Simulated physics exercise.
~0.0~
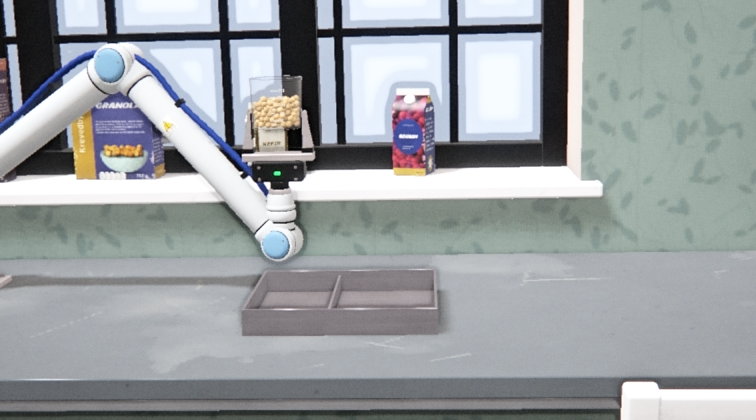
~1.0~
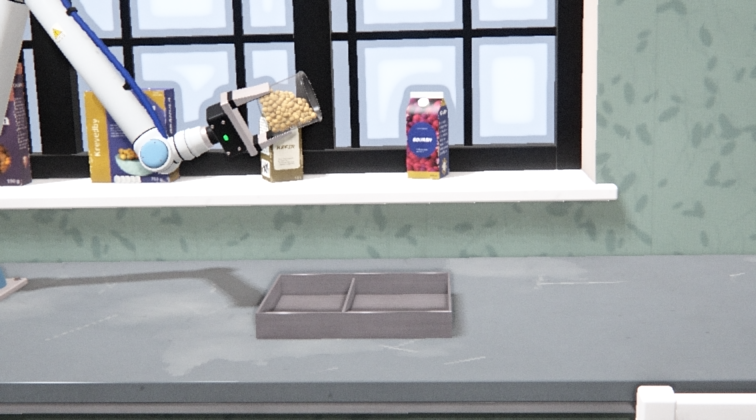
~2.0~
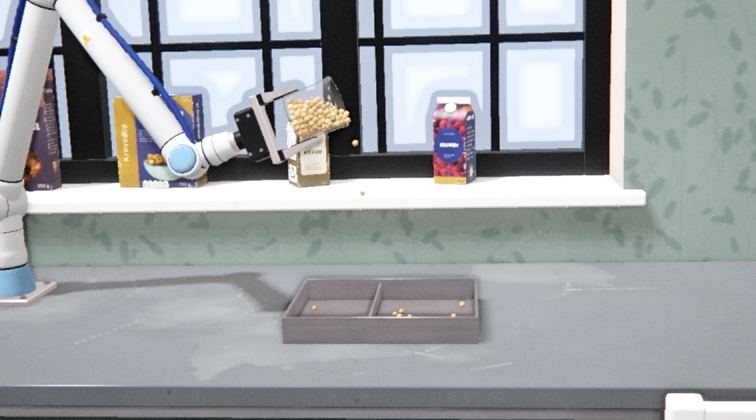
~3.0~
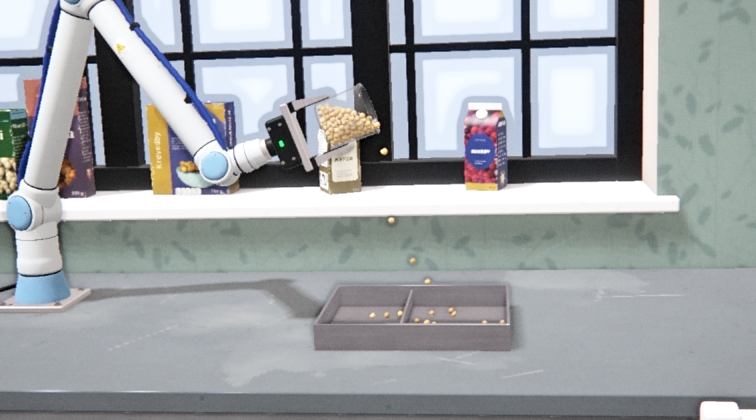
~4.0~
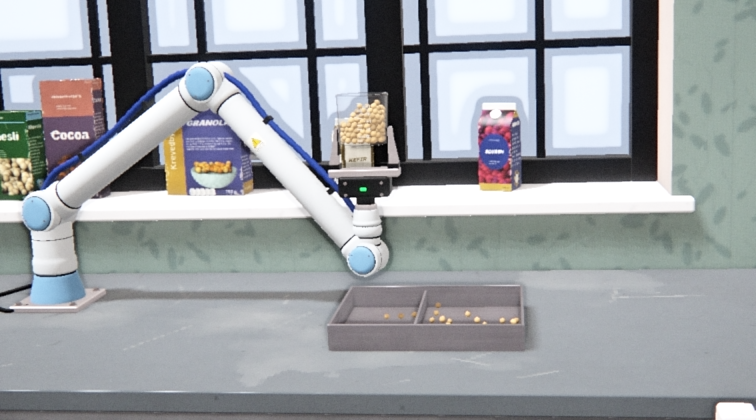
A grey counter runs beneath a black-framed window in a green patterned wall, seen from the front and slightly above. A white robot arm with blue joints holds a clear beaker of chickpeas upright above a low grey tray split in two, while food boxes and a red and purple carton stand on the white sill. The arm tips the beaker steeply towards the right. Some chickpeas tumble out and drop into both parts of the tray. Finally the arm turns the beaker upright again, still holding most of them, with a small scatter lying in the tray.
